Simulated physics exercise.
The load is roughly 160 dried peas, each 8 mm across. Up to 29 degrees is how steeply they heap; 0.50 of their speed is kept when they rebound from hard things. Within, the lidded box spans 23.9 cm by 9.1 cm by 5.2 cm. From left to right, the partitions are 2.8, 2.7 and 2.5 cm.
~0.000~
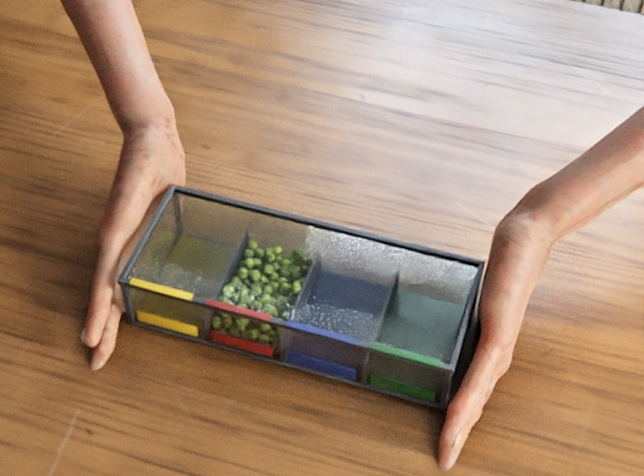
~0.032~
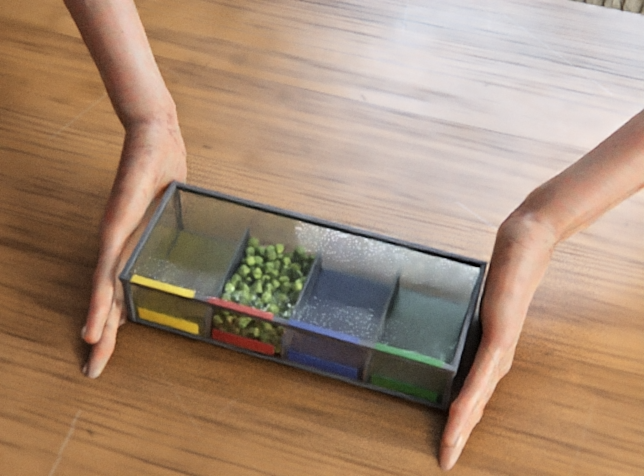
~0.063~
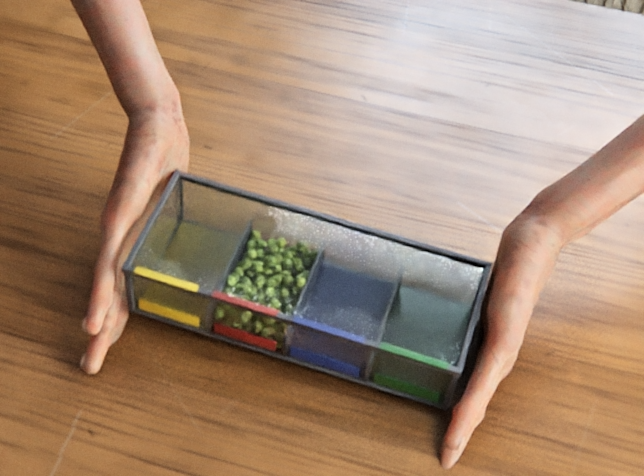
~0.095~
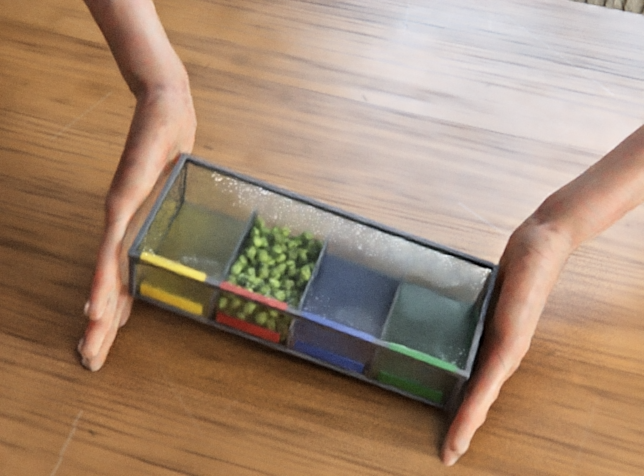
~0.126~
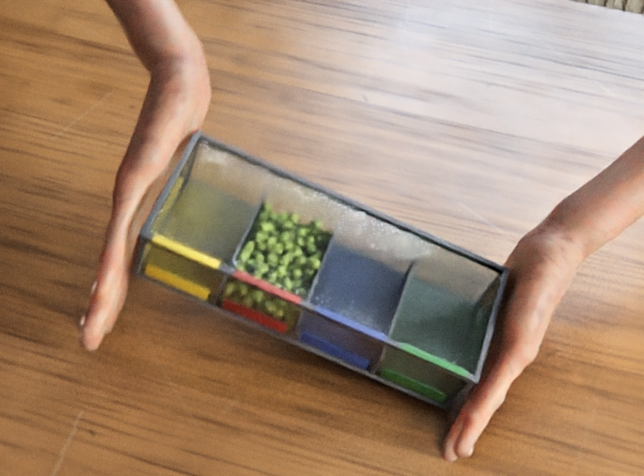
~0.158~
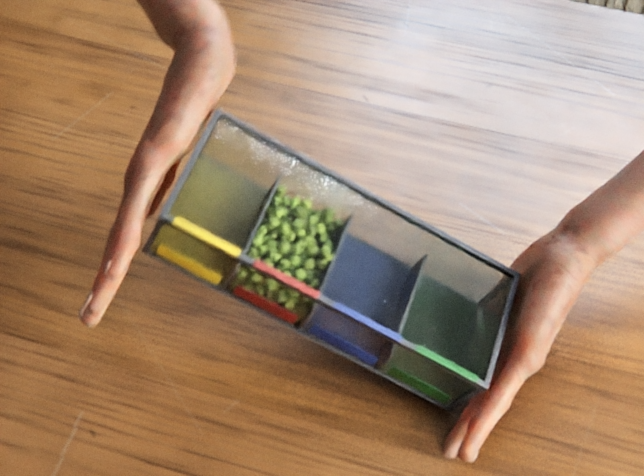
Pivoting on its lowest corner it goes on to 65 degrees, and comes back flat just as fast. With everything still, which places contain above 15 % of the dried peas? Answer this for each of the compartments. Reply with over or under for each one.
Red: Over, blue: Over, green: Over, yellow: Under.
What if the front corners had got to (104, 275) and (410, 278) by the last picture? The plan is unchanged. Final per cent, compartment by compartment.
Per cent by compartment: Red 75, blue 0, green 0, yellow 25.
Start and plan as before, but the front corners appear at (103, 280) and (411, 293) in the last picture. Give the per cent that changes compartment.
Then around 25 percent would end up out of place.
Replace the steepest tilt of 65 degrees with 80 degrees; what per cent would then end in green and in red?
Shares: Green 60, red 15, per cent.
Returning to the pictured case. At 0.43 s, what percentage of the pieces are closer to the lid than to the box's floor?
I'd say around 50 percent of the pieces.
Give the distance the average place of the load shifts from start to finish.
I'd put the distance at roughly 7.0 cm.
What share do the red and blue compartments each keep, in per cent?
Red at 40 and blue at 30, in per cent.
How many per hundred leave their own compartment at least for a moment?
Estimate: Around 60 %.
Then, at 0.43 s, tilt 63 degrees; red 70 %, blue 30 %.
After 0.62 s, tilt 22 degrees; red 40 %, blue 30 %, green 35 %.
After 0.92 s, tilt 0 degrees; red 40 %, blue 30 %, green 35 %.
In the end, at 1.2 s, red 40 %, blue 30 %, green 35 %, yellow 0 %.
